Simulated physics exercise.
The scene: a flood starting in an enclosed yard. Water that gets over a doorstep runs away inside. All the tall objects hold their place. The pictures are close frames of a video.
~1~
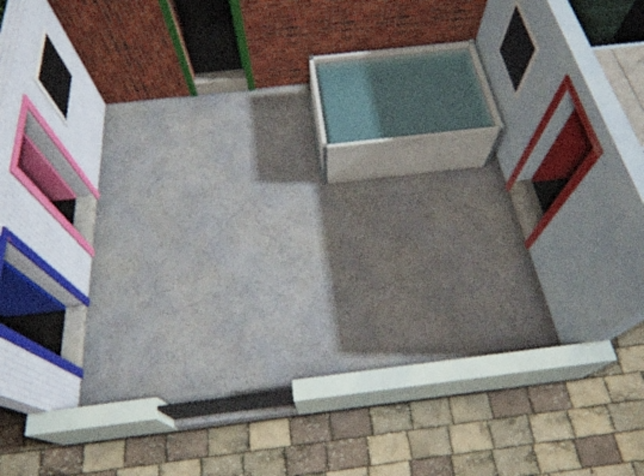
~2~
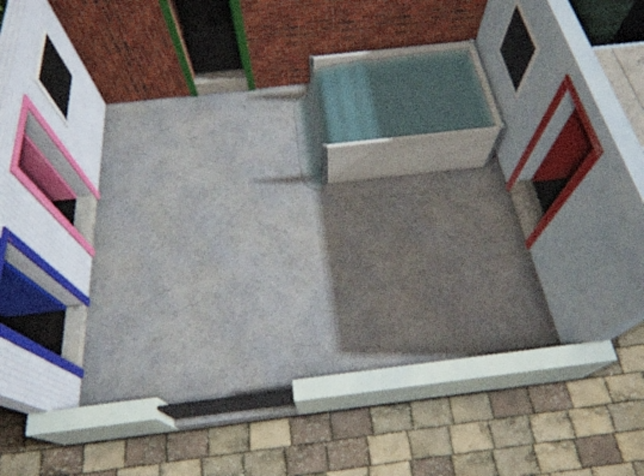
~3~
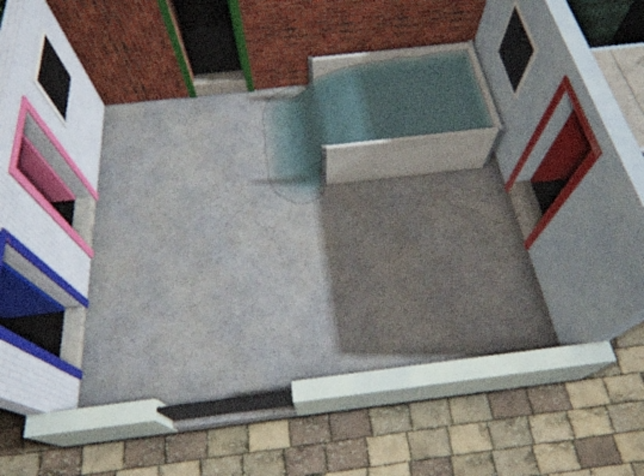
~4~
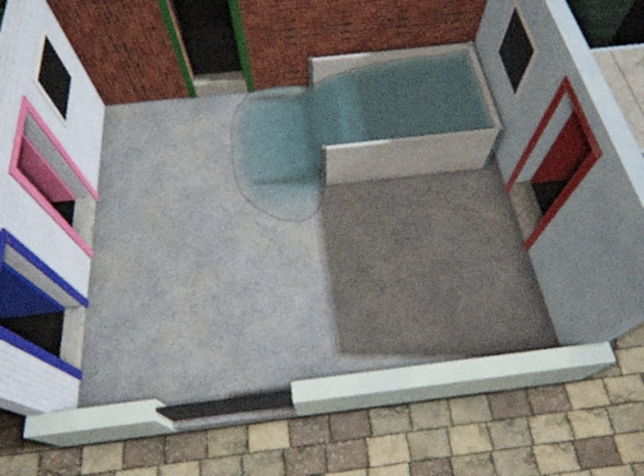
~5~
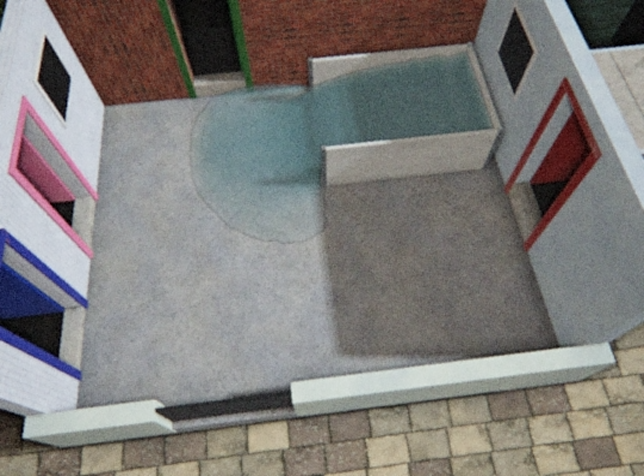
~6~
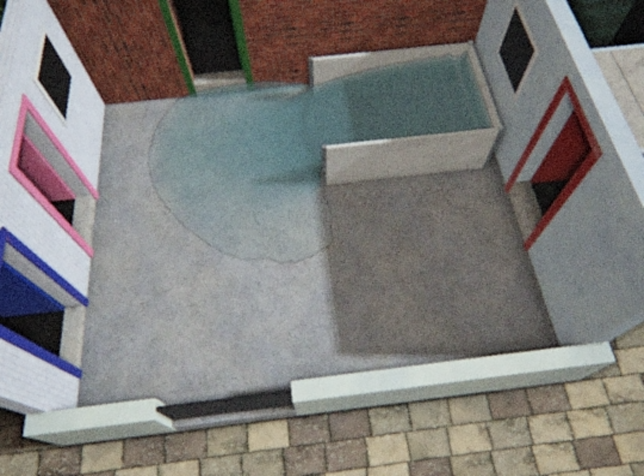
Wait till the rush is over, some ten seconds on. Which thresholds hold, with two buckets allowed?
The blue door floods; the green door holds within the limit; the red door holds within the limit; the pink door floods.
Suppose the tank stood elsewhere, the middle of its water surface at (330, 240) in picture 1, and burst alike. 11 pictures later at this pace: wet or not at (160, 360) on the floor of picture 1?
At that place: Flooded.
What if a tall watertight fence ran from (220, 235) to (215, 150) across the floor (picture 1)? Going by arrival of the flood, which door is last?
I say the red-painted one.
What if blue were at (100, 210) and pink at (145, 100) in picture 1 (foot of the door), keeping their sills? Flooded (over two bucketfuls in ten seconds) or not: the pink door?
My reading: Pink goes over.
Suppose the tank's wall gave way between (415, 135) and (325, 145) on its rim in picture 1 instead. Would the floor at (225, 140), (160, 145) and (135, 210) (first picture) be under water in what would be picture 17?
In that order: Clear, free of water, dry.
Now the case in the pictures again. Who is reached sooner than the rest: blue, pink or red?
I say the pink-painted one.
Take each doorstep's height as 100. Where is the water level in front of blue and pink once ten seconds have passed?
Roughly 80 per cent, then 50 per cent.
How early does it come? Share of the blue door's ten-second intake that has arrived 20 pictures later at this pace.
Roughly 15 per cent.
A moment on, water covers 45 % of the floor; the blue door not reached, the green door wet at the sill, nothing in, the red door not reached, the pink door under two buckets in.
Next, water covers 50 % of the floor; the blue door wet at the sill, nothing in, the green door wet at the sill, nothing in, the red door not reached, the pink door over two buckets in.
Then, water covers 55 % of the floor; the blue door over two buckets in, the green door wet at the sill, nothing in, the red door not reached, the pink door far over two buckets in.
Later, water covers 95 % of the floor; the blue door far over two buckets in, the green door wet at the sill, nothing in, the red door wet at the sill, nothing in, the pink door far over two buckets in.
In the end, water covers 100 % of the floor; the blue door far over two buckets in, the green door wet at the sill, nothing in, the red door wet at the sill, nothing in, the pink door far over two buckets in.
